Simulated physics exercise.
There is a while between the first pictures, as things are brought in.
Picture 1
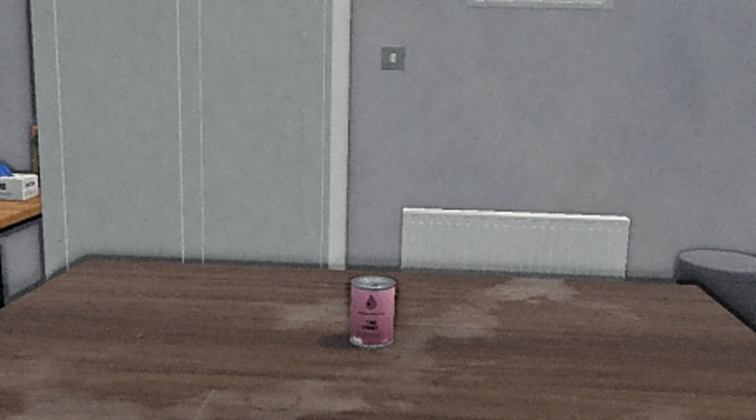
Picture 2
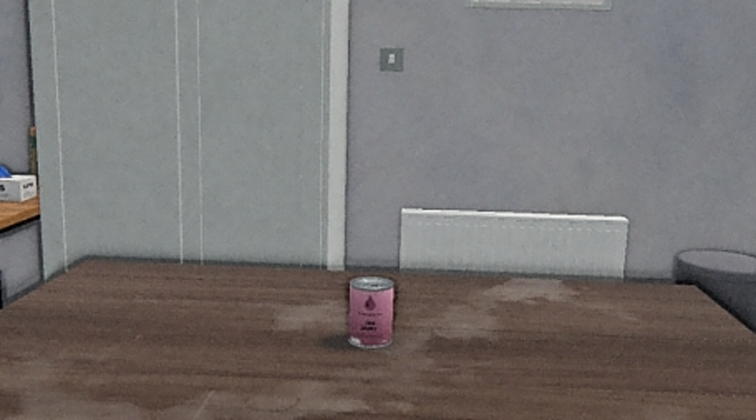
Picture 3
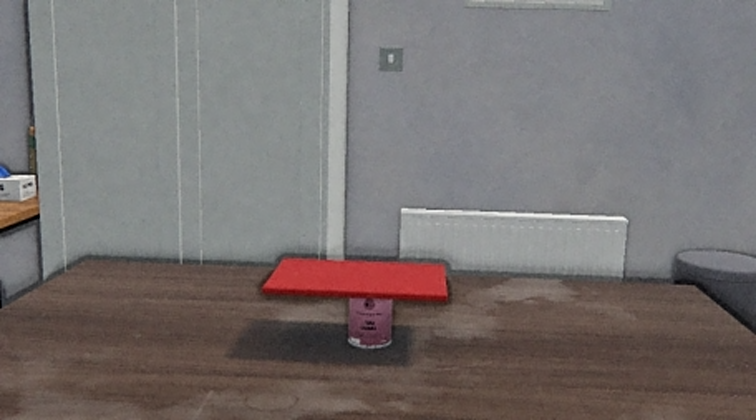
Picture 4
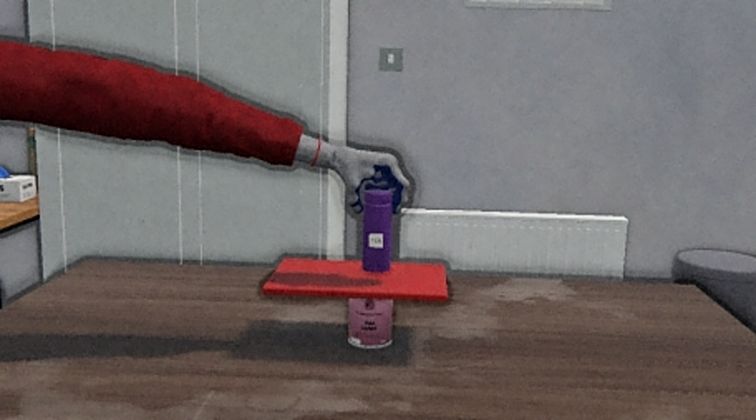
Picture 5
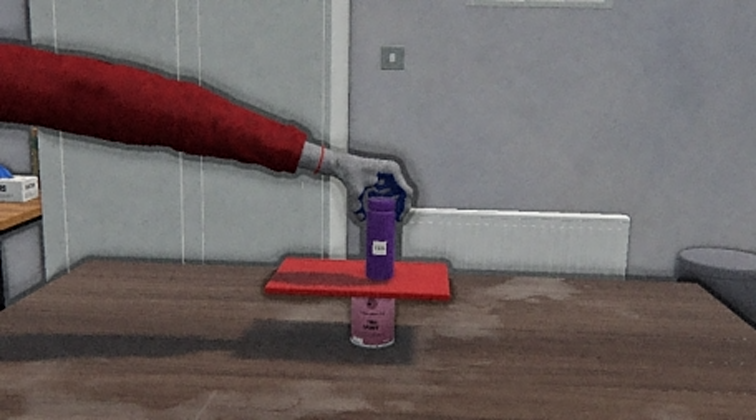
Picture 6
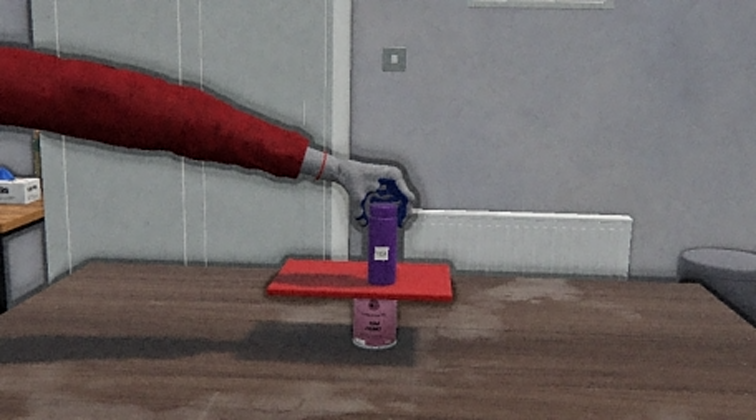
In this clip, a pink can stands on a wooden table, and a red lid then appears on top of it. A robotic arm in a red sleeve lowers a purple shaker onto the lid and keeps hold of it.
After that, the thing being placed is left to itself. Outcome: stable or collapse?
Stable.
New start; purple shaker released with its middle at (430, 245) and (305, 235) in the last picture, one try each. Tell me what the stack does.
Well, the first time the stack stays put, and the second time it comes down.
Then, 0.20 s on from there, no change.
Then, 0.50 s on from there, purple shaker resting near (383, 244).
In the end, all 3 unmoved. At the end, from the last picture's camera, purple shaker near (383, 244). The stack holds.
